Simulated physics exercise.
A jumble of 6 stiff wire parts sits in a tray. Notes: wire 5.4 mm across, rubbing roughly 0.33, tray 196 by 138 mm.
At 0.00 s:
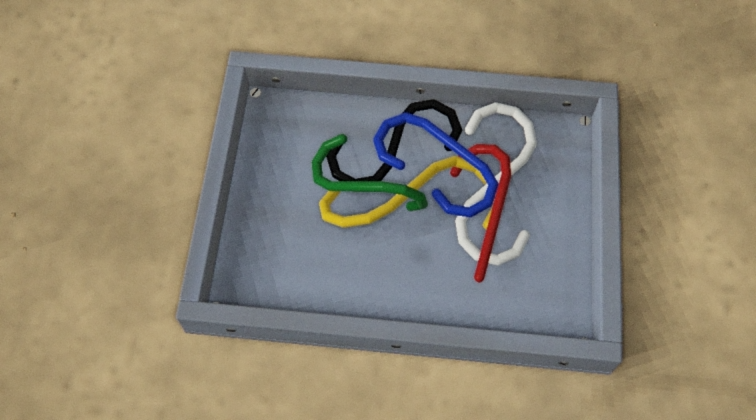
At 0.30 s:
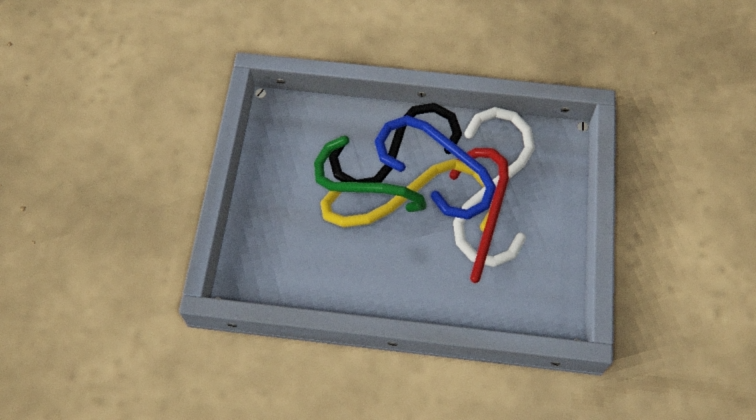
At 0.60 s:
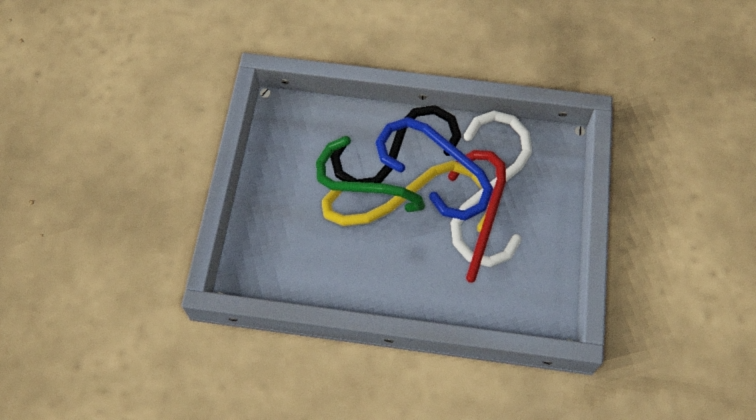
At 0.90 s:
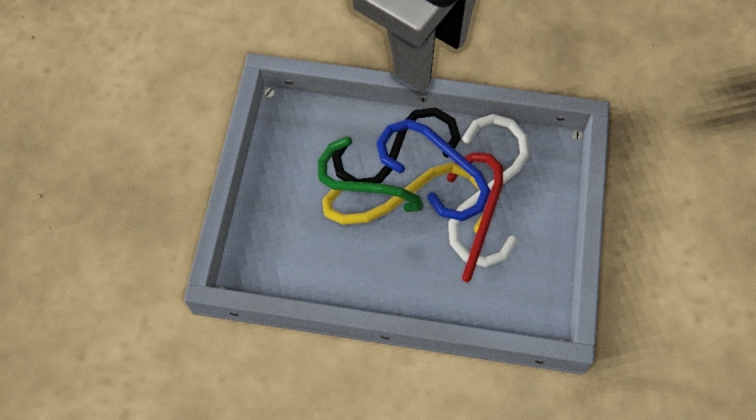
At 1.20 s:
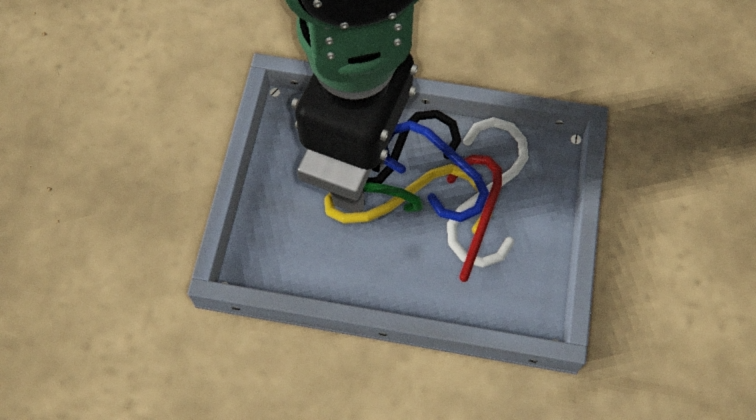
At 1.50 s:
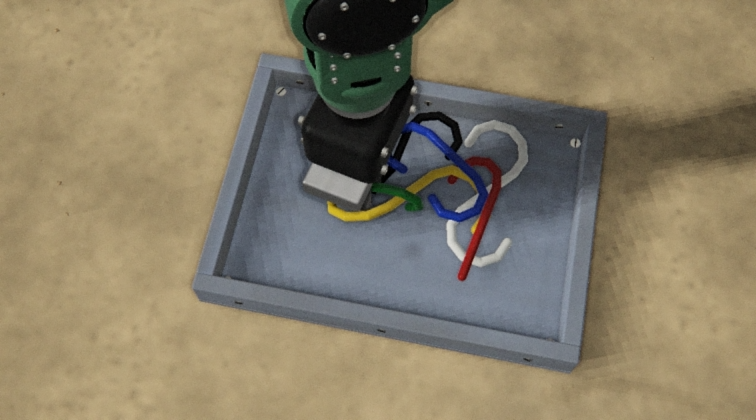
At the start, green, black, blue, yellow, red and white hooks lie tangled in a shallow grey tray, while the view shifts very slightly. A robotic arm then enters from the top and lowers its gripper over the green hook at the left of the tangle, closing on it while the hooks stay put.
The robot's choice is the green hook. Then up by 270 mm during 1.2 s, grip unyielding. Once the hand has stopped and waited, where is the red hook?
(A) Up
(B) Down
B.
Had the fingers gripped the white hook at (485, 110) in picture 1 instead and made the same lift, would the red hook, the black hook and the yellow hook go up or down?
Result: Red hook raised; black hook not raised; yellow hook not raised.
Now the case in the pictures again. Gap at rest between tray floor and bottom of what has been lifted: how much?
It sits about 270 mm above the tray floor.
After 1.86 s, lowest point more than 20 mm over the tray floor, green hook 58 mm.
After 2.16 s, lowest point more than 20 mm over the tray floor, green hook 159 mm.
After 2.70 s, lowest point more than 20 mm over the tray floor, green hook 273 mm.
End, hanging green hook 273 mm; the other 5 are down.
